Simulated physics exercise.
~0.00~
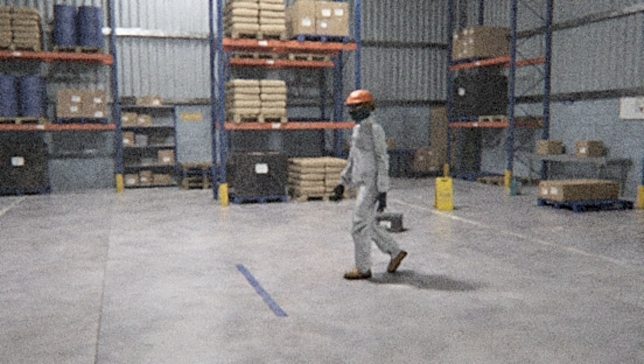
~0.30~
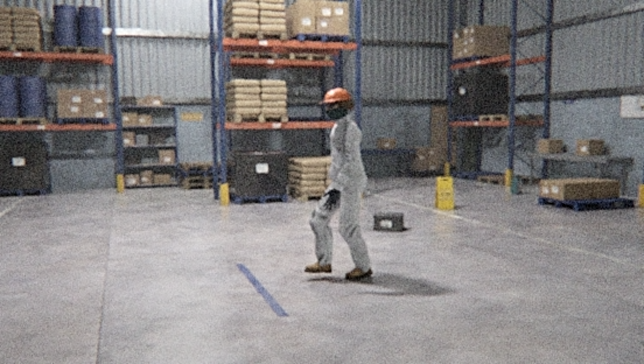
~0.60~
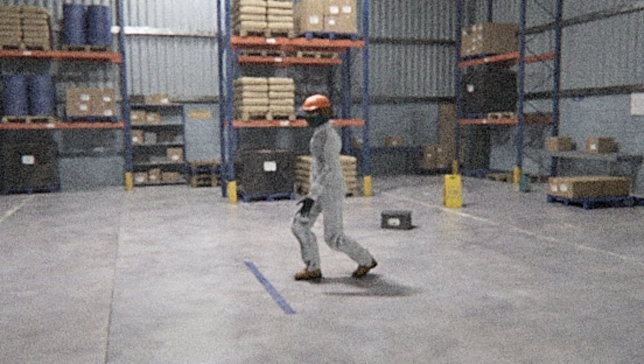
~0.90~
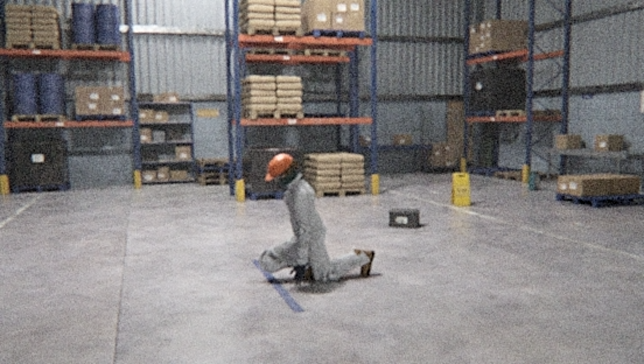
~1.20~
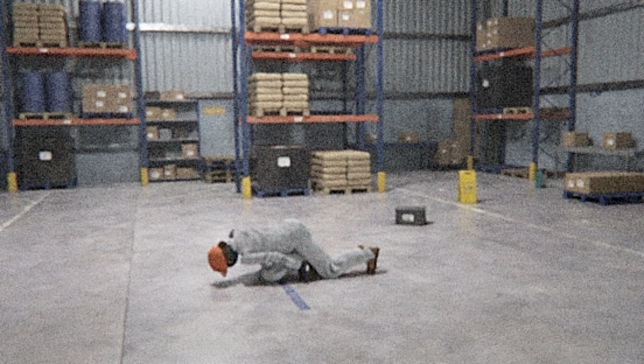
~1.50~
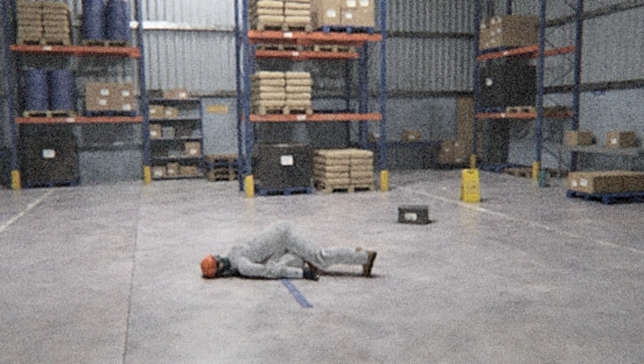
In a warehouse with tall blue and orange racks of sacks, drums and boxes, a person in grey coveralls and an orange hard hat walks left toward a blue strip on the concrete floor. A dark case sits on the floor behind them as the view shifts slightly left. Near the strip, their knees bend and they sink to the floor, head bowed. Their upper body then pitches forward and down to the left. They end lying low across the strip, head and chest beyond it, hips short of it and legs trailing right.
